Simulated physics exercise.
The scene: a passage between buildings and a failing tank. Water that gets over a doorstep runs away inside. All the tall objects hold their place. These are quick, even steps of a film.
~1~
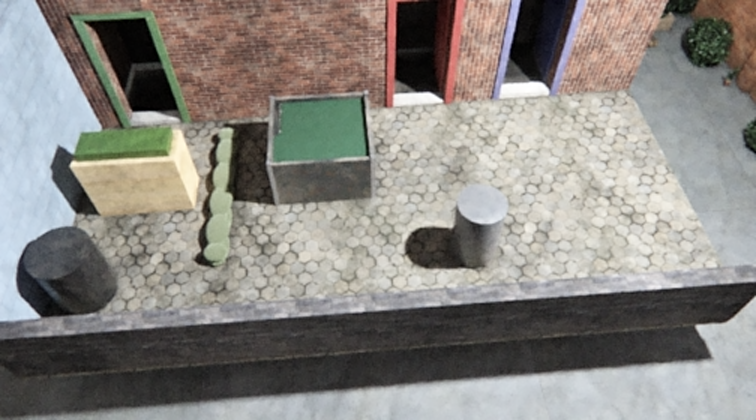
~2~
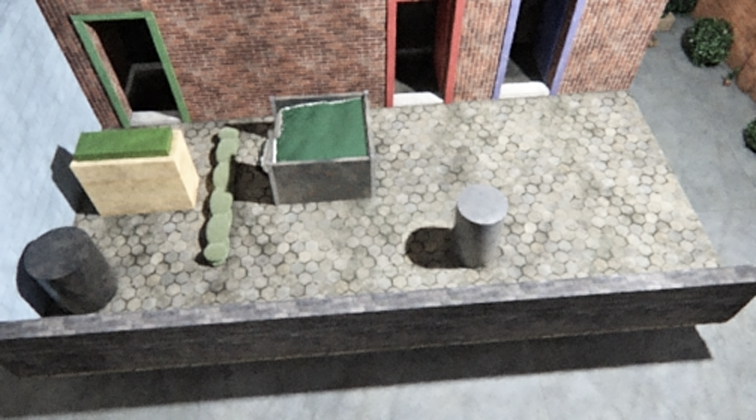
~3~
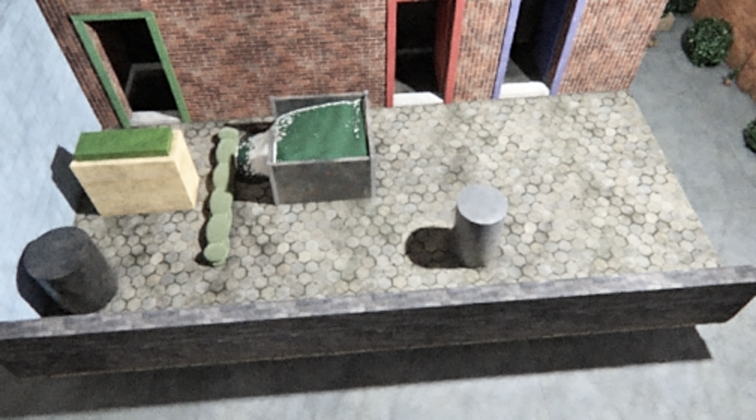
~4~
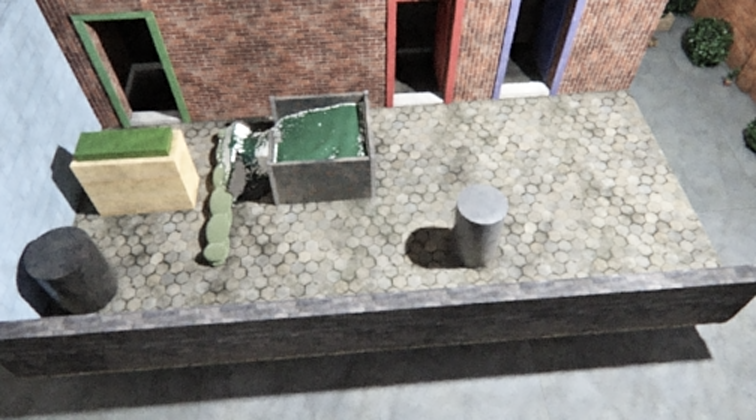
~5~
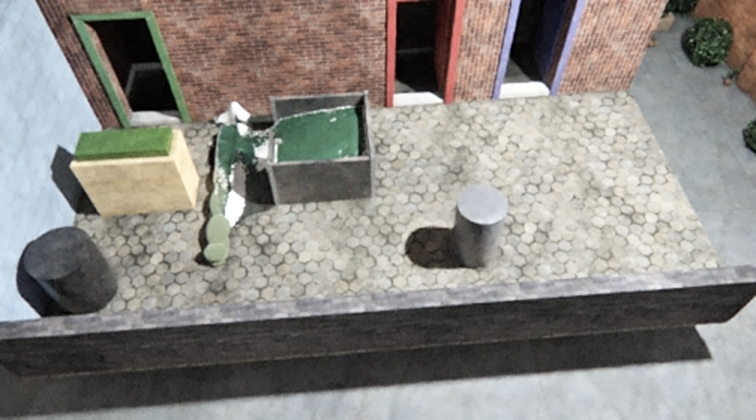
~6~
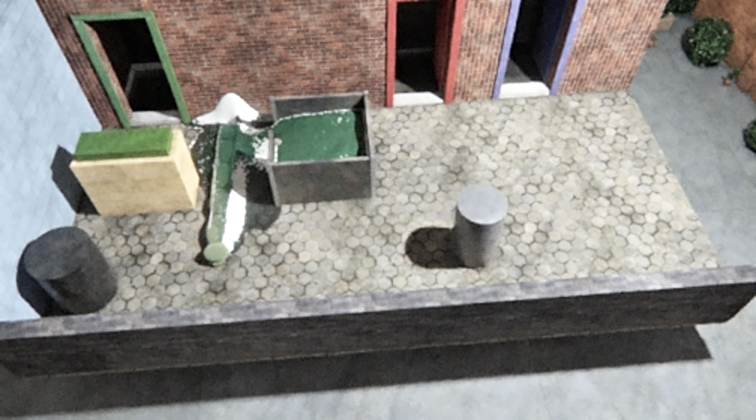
Green water bursting from the left side of a square tank in a paved yard, hitting a low hedge and spreading along it.
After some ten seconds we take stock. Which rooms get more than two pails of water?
One by one: The green door takes more than that; the blue door stays under that; the red door stays under that.
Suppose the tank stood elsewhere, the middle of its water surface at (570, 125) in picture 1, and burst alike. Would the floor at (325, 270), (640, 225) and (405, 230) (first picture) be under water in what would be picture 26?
In that order: Under water, clear, wet.
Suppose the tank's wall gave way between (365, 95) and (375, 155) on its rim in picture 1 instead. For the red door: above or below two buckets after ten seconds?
My reading: The red one takes more.
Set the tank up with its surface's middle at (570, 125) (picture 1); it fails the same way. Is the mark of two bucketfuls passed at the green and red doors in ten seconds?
In short: Green door stays under, red door is over.
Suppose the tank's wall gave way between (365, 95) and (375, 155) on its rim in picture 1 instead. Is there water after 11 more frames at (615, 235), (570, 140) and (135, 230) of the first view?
One after the other: Under water, flooded, dry.
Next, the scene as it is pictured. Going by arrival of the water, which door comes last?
That is the blue-painted one.
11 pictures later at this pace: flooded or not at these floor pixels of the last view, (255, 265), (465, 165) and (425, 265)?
In that order: Under water, dry, clear.
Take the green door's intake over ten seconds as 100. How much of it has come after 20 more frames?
Near 30 in a hundred.
A moment on, water covers 20 % of the floor; the green door wet at the sill, nothing in, the blue door not reached, the red door not reached.
Next, water covers 35 % of the floor; the green door under two buckets in, the blue door not reached, the red door wet at the sill, nothing in.
Then, water covers 45 % of the floor; the green door under two buckets in, the blue door not reached, the red door wet at the sill, nothing in.
Later, water covers 60 % of the floor; the green door over two buckets in, the blue door wet at the sill, nothing in, the red door wet at the sill, nothing in.
In the end, water covers 75 % of the floor; the green door over two buckets in, the blue door wet at the sill, nothing in, the red door wet at the sill, nothing in.
